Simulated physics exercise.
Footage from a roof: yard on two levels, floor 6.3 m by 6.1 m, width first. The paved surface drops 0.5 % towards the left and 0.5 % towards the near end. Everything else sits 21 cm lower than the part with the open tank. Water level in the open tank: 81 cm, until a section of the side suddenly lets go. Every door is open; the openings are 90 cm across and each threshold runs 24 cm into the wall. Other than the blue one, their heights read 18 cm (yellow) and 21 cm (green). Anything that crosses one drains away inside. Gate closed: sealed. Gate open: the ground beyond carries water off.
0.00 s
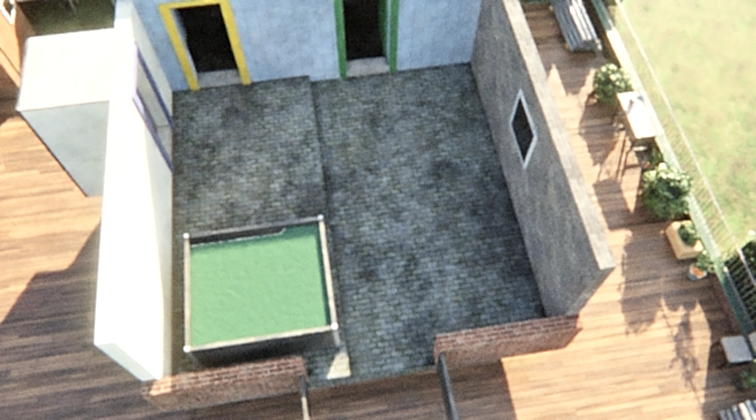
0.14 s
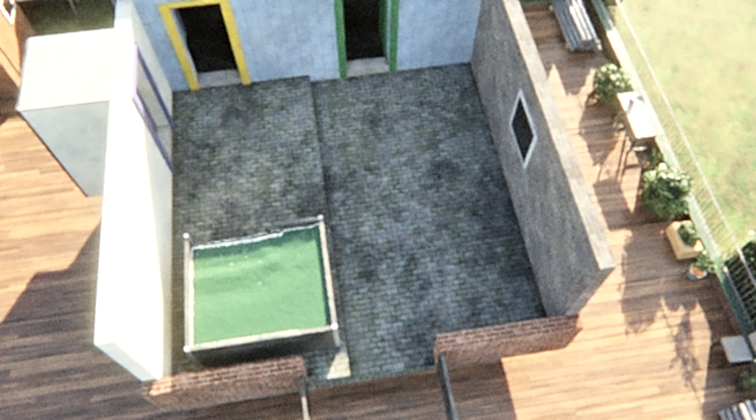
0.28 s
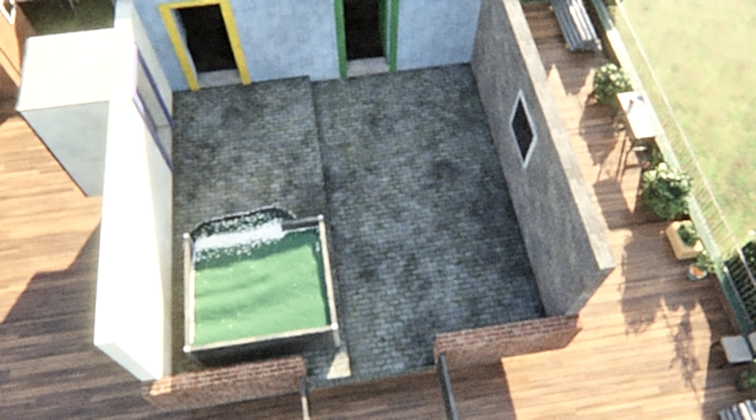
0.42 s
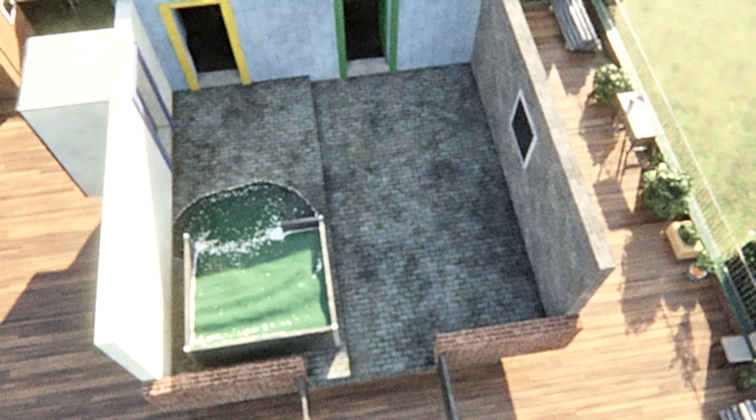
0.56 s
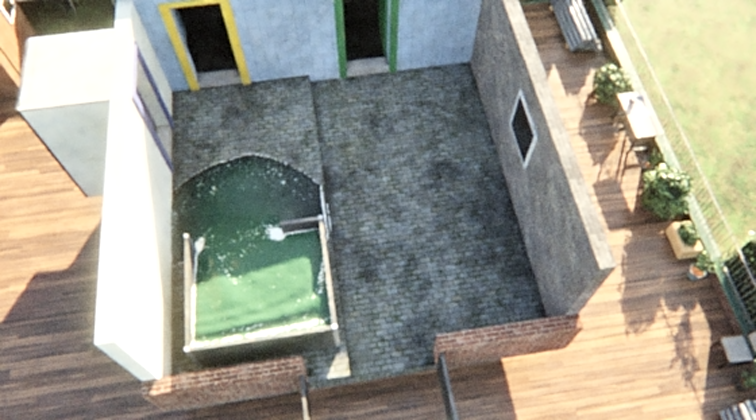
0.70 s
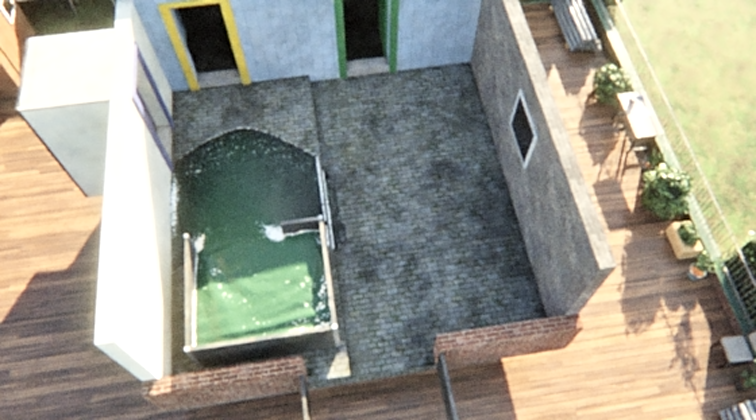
At first, green water lies still in an open tank at the near left of a walled, paved yard. Then water pours through a gap in the tank's far side, foaming and splashing, and fans out across the left-hand paving towards the yellow-framed doorway, leaving paving still dry before it.
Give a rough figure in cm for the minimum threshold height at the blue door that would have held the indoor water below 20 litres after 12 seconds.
18 cm.
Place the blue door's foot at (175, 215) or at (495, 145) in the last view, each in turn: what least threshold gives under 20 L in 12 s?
About 23 cm for the first and 11.5 cm for the second.
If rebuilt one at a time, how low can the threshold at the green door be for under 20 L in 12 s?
Green - roughly 8.5 cm.
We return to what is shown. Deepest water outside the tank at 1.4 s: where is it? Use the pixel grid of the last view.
Around pixel (173, 97).
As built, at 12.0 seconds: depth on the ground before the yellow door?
It comes to about 4.0 centimetres deep.
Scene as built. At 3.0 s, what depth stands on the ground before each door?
Lab note, cm: Blue 19; yellow 36; green 14.
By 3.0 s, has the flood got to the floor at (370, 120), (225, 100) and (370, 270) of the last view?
Those three come out soaked, soaked and bone-dry, in that order.
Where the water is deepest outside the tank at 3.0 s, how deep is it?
Max depth: About 35 cm.
After 1.4 s water covers 40 % of the floor, deepest (50 cm) near (173, 97); 22 cm at the blue door, 0 litres in over its 18 cm threshold.
After 3.0 s water covers 45 % of the floor, deepest (35 cm) near (199, 94); 19 cm at the blue door, 5 litres in over its 18 cm threshold.
After 12.0 s water covers 95 % of the floor, deepest (14 cm) near (351, 353); 5 cm at the blue door, 18 litres in over its 18 cm threshold.
At the blue door as built, the water arrived by 0.9 s and peaked near 22 cm at 4.0 s.
With a threshold of 15.5 cm, 37 litres would have come in within the 12 s; with 21 cm, 6 litres. So under 20 litres takes about 18 cm.
